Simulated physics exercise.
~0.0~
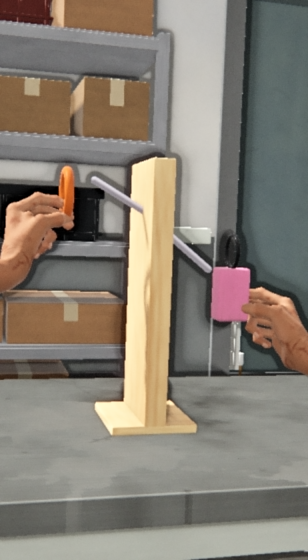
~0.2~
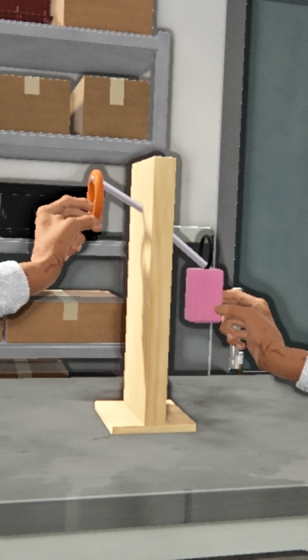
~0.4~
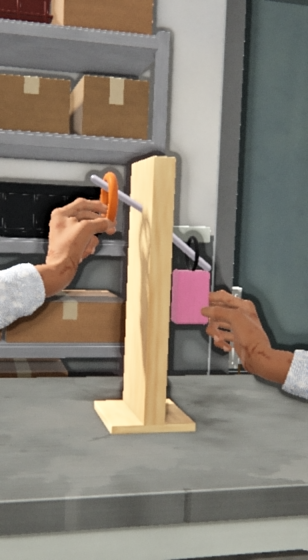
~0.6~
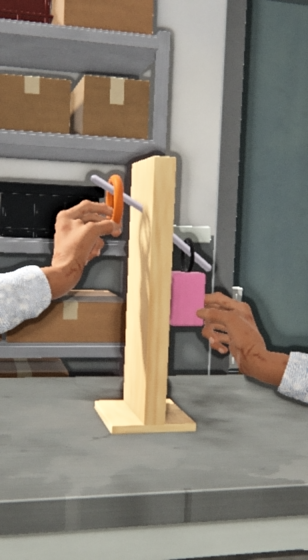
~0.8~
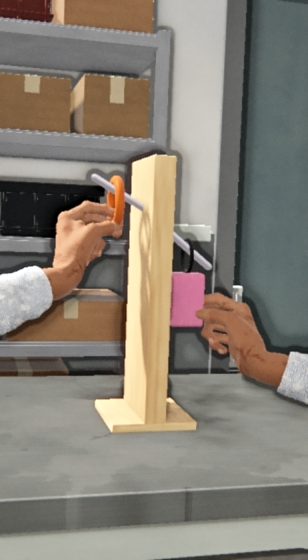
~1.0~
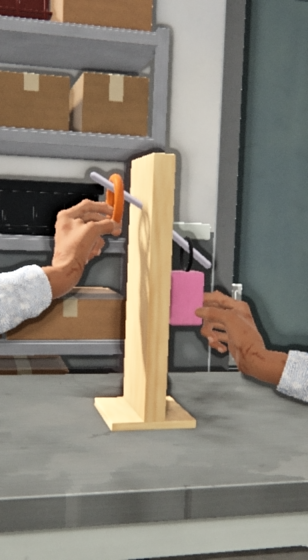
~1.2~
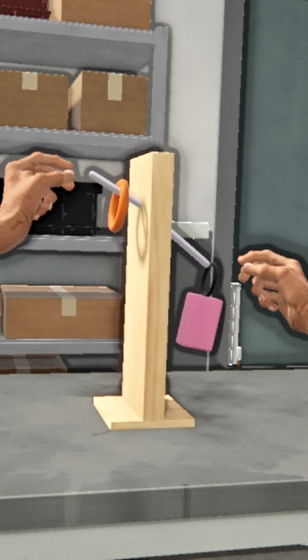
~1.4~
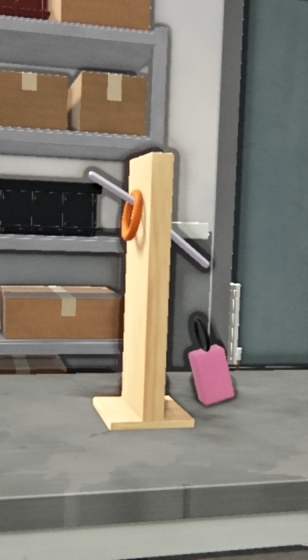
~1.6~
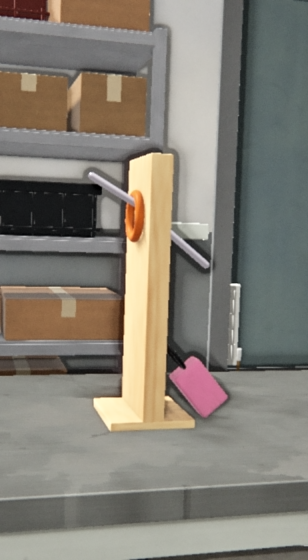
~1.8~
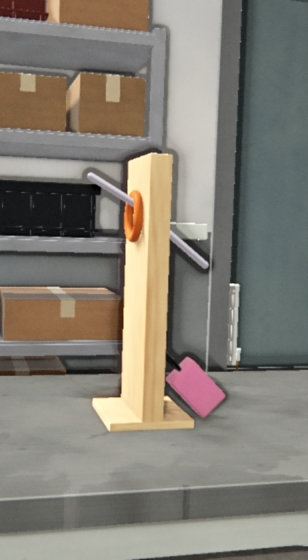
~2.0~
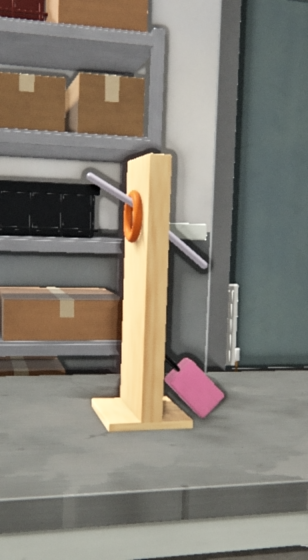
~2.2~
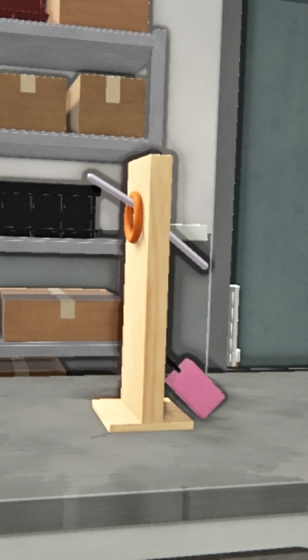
In the video, two hands place an orange tape ring and a pink pouch on opposite sloping pegs of a wooden stand, then let go; the ring slides toward the post and stays hanging, while the pouch slips off and ends tilted beside the base.
